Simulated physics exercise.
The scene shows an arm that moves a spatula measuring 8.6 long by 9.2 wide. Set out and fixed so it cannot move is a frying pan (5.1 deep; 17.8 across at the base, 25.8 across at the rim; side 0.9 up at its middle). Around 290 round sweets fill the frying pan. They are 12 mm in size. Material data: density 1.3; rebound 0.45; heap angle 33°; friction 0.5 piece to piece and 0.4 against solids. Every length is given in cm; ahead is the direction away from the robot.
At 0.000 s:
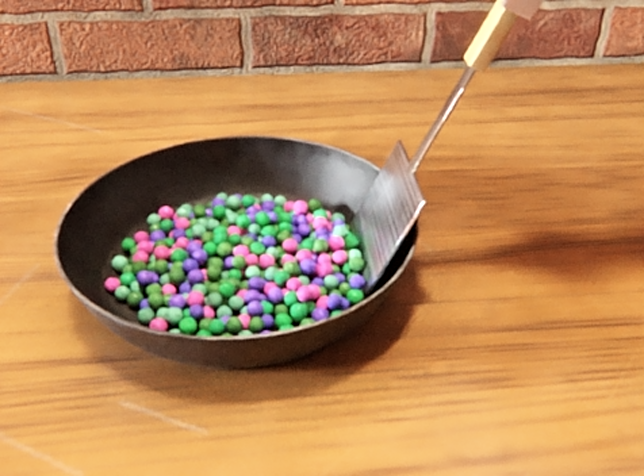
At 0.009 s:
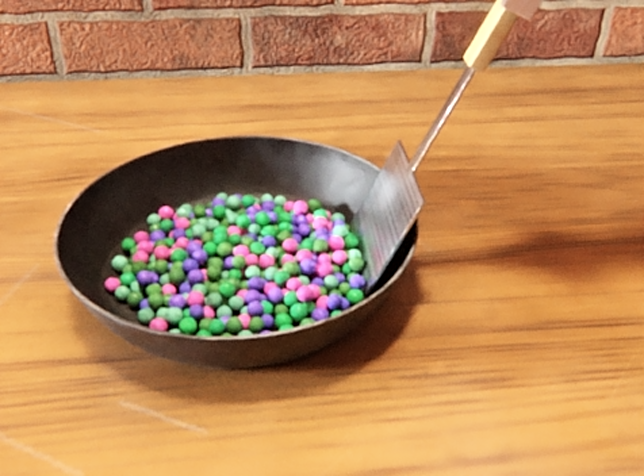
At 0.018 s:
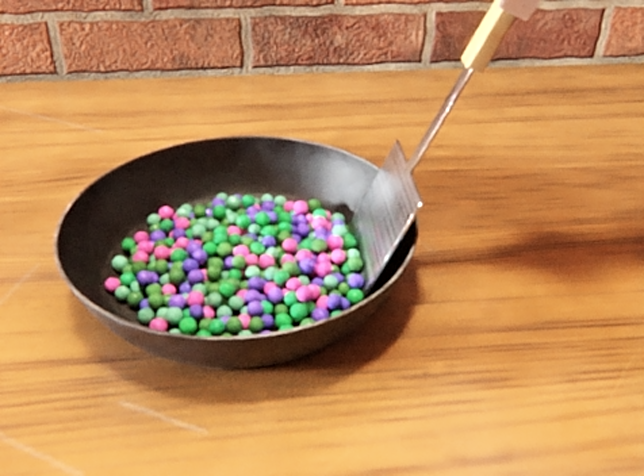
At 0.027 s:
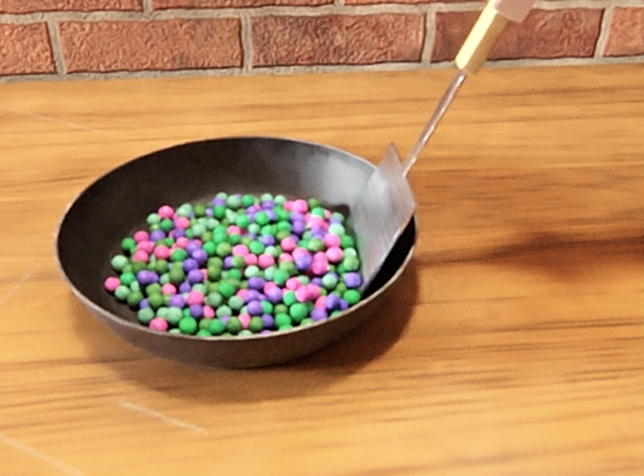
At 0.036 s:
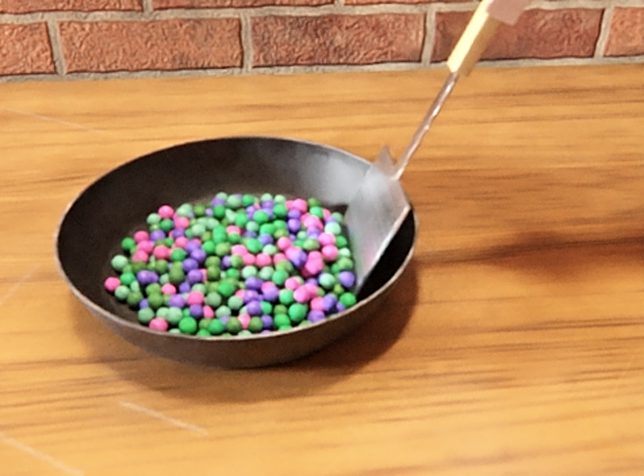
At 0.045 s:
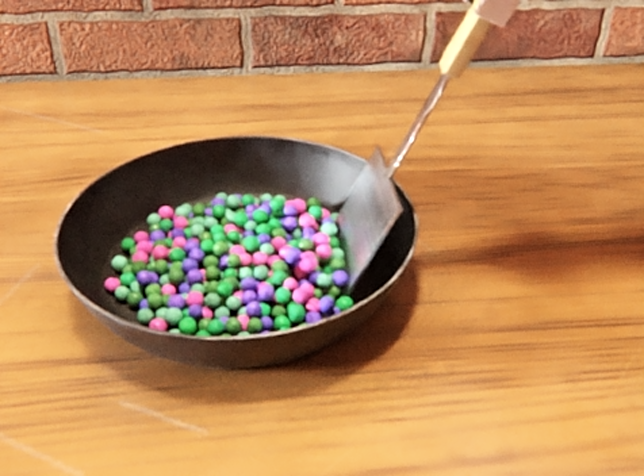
A spatula held at a steep slant inside the right side of a dark frying pan stayed almost still at first, then slid slightly left, nudging the nearby green, pink and purple balls.
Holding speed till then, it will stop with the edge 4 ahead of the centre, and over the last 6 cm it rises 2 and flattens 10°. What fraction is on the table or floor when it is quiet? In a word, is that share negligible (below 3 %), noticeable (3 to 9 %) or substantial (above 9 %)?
In a word, negligible.
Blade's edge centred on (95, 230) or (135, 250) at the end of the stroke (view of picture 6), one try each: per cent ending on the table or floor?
30 % and 5 %.
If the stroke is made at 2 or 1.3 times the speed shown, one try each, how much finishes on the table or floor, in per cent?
Some 5 per cent, then some 0 per cent, on the table or floor.
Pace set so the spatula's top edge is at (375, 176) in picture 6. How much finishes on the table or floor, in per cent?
0 %.
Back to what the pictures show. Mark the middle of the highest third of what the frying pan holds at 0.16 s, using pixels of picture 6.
About pixel (200, 249).
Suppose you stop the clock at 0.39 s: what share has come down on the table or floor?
Some 0 per cent of the load.
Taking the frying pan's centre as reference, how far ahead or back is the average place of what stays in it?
Offset forward: Around 4.5 cm.
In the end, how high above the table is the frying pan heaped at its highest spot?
Some 4.5 cm above the table.
After 0.10 s, sloping 65°, highest piece 4 above the table; 289 in the frying pan.
After 0.16 s, sloping 61°, highest piece 4 above the table; 289 in the frying pan.
After 0.39 s, sloping 55°, highest piece 4 above the table; 289 in the frying pan.
After 1.44 s, sloping 55°, highest piece 4 above the table; 289 in the frying pan.
At rest, 289 in the frying pan. That is 0 % on the table or floor.
